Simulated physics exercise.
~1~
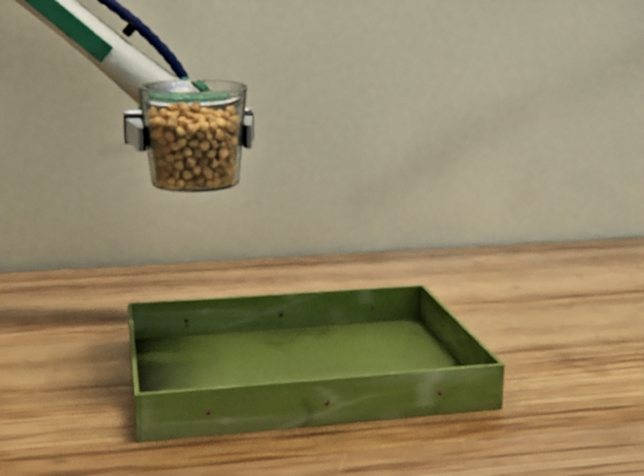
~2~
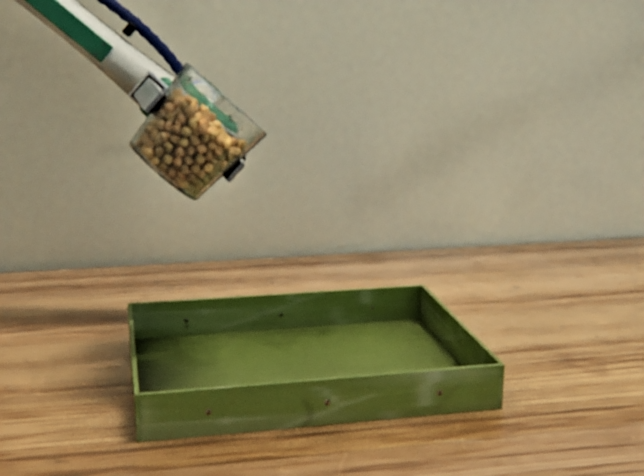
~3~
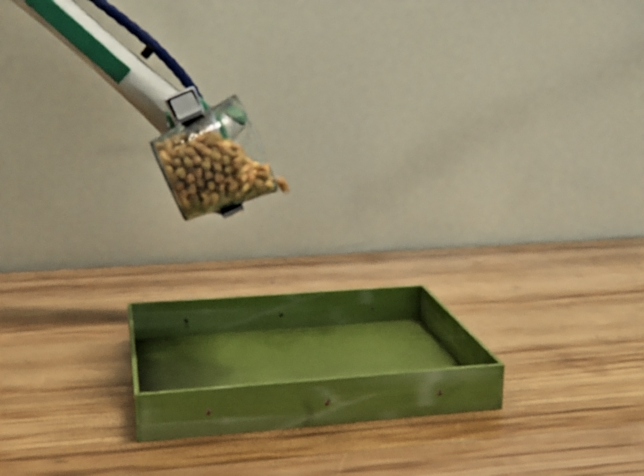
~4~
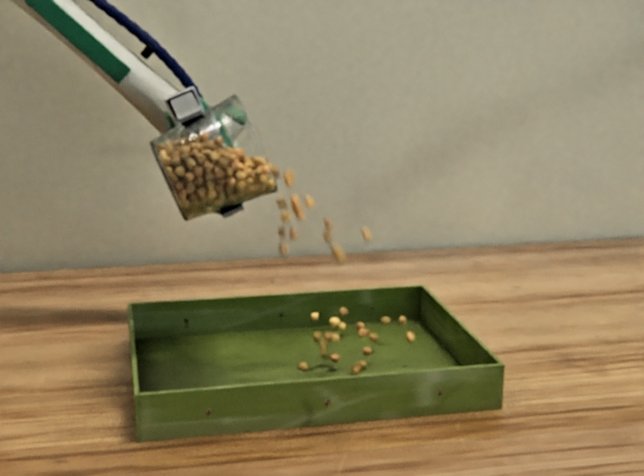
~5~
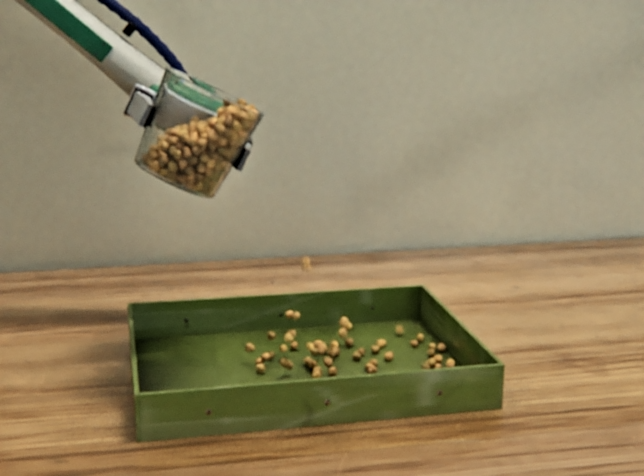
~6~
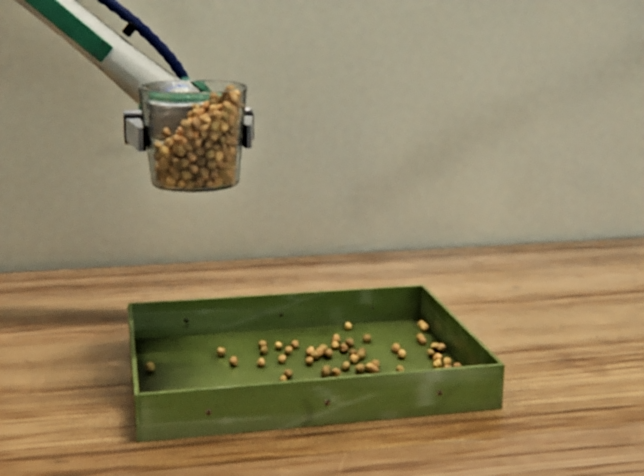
A robot arm tips a clear tumbler, spills some chickpeas into a green tray, and rights it.
